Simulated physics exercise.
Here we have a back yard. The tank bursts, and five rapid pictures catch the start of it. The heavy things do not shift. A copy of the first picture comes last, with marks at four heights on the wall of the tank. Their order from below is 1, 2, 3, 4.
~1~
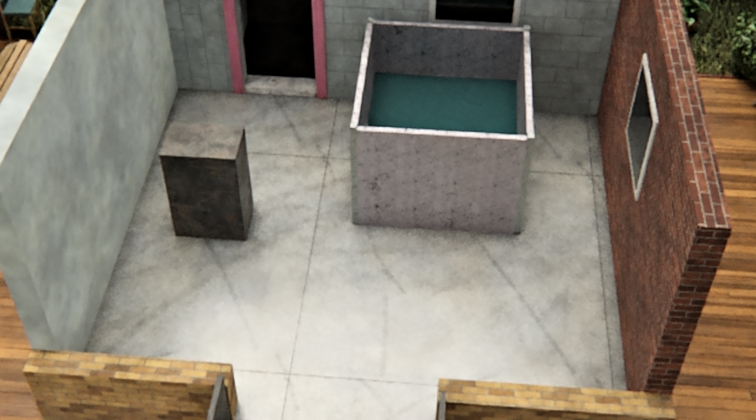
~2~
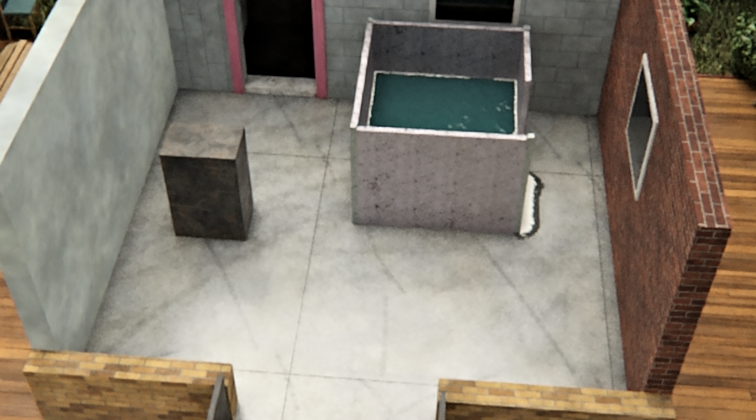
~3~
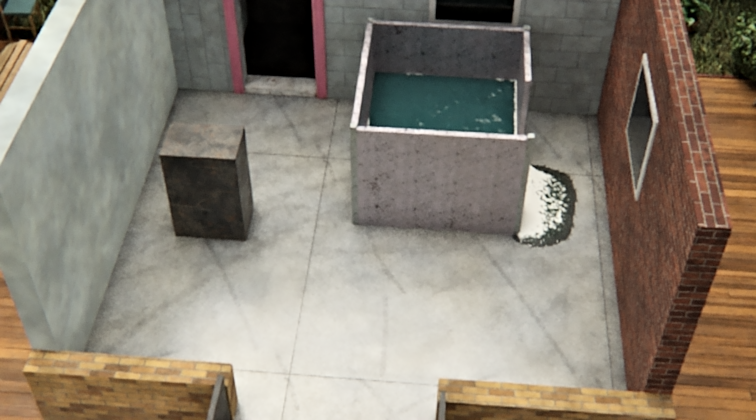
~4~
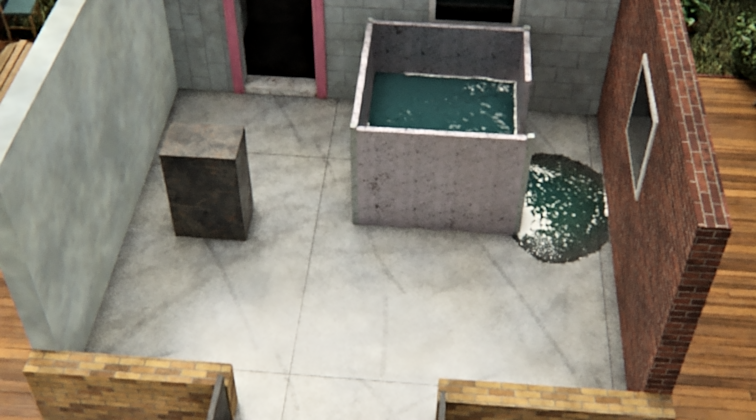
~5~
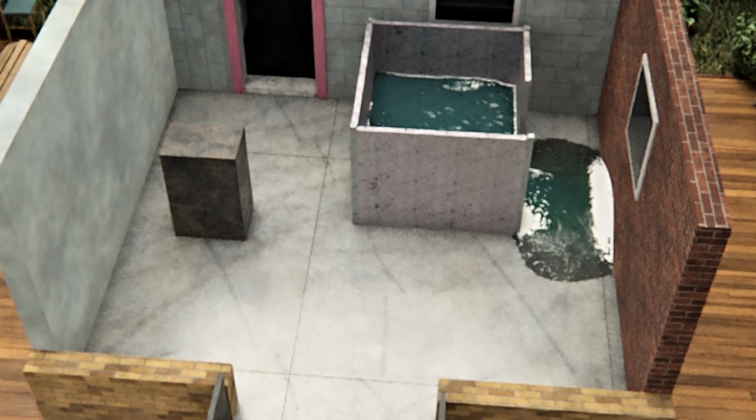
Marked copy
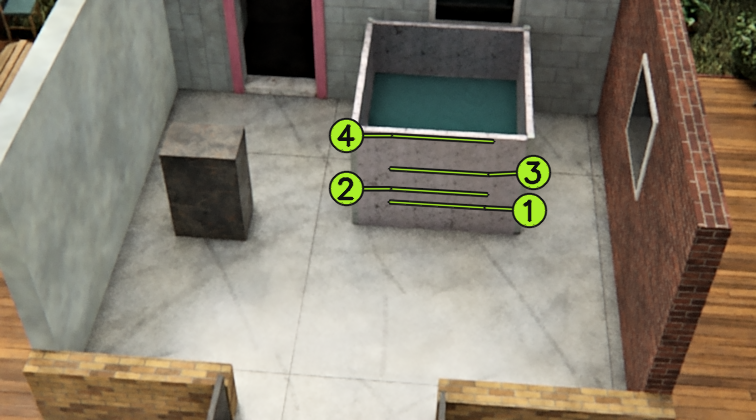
A back yard is seen from high above, its pale concrete ground enclosed by walls, with a gate open at the near side. A dark block stands left of a grey tank of teal water, with a pink-framed doorway behind and a red brick wall at right. Water escapes from the tank's right side, spreads to the brick wall and then nearer, while the tank's surface ripples and the camera stays still.
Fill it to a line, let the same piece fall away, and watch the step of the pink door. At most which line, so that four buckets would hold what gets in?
The answer is level 3.
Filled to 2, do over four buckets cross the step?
No, that is safe.
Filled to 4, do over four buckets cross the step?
Yes.
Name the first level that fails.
It is 4.
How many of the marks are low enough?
Three of them.
On the marked copy, 1 at (437, 204); 2 at (438, 191); 3 at (439, 171); 4 at (441, 138); from the bottom up 1, 2, 3, 4.
For level 1, nothing gets over.
For level 2, nothing gets over.
For level 3, a splash gets over, under a bucket.
For level 4, about 8 bucketfuls get in.
